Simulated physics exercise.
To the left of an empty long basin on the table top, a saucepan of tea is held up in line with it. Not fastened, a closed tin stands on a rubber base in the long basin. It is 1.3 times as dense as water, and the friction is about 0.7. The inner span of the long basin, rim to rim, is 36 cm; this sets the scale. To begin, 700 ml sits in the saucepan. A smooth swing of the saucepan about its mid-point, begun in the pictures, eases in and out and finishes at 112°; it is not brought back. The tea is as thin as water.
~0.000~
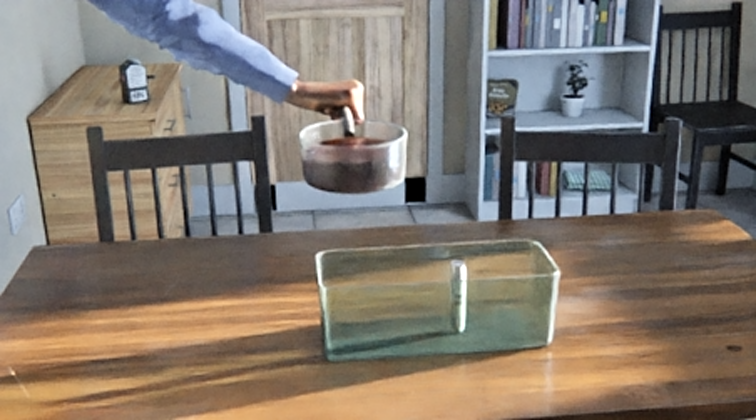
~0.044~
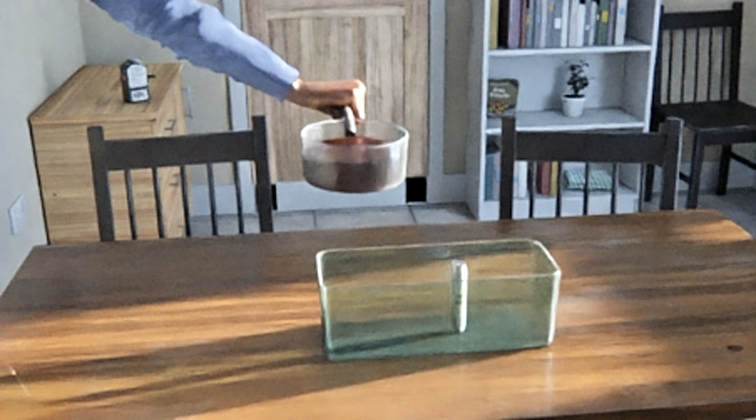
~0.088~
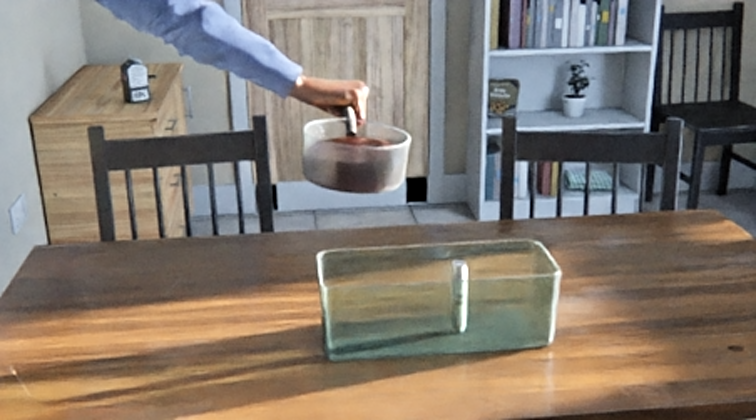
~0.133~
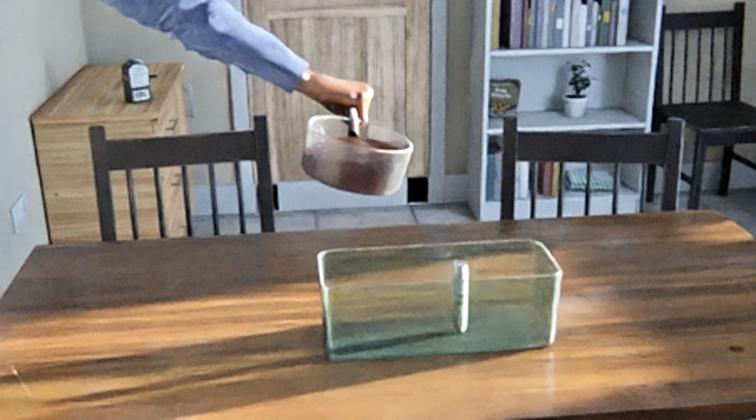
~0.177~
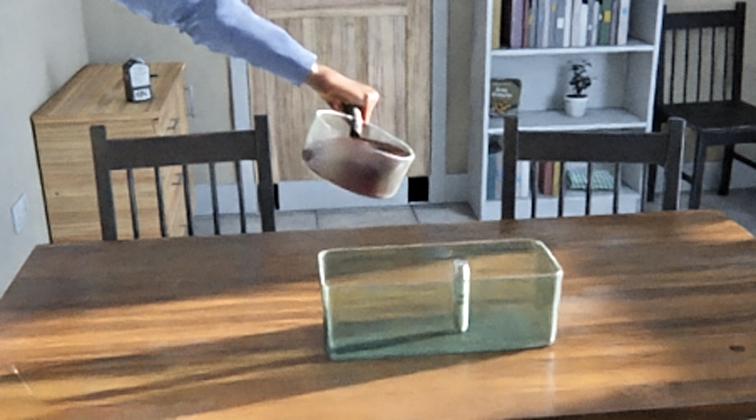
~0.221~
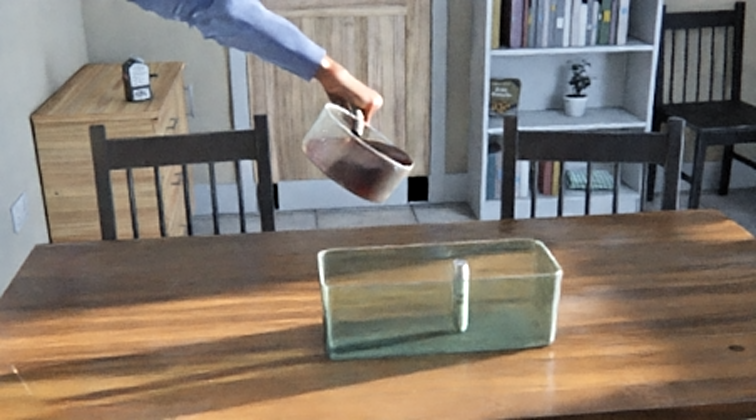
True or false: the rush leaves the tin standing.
False.
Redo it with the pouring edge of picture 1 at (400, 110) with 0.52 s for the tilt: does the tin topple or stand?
Result: Tin tipped over.
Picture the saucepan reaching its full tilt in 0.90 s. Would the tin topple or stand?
Then the tin tumbles.
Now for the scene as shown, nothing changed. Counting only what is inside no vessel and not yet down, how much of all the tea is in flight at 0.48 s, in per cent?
Roughly 60 percent.
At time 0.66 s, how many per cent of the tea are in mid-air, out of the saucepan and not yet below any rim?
Roughly 6 %.
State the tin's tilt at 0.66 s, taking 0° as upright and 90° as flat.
About 0°.
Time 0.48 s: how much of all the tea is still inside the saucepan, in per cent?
Close to 16 in a hundred.
By 0.48 s the tilt is 105° and 15 per cent is still to pour; the tin stands where it began.
By 0.66 s the tilt is 112° and 2 per cent is still to pour; the tin stands 2 cm from where it began.
By 0.86 s the tilt is 112° and 0 per cent is still to pour; the tin stands 2 cm from where it began.
By 1.07 s the tilt is 112° and 0 per cent is still to pour; the tin leans 29°.
At rest the tin lies on its side.
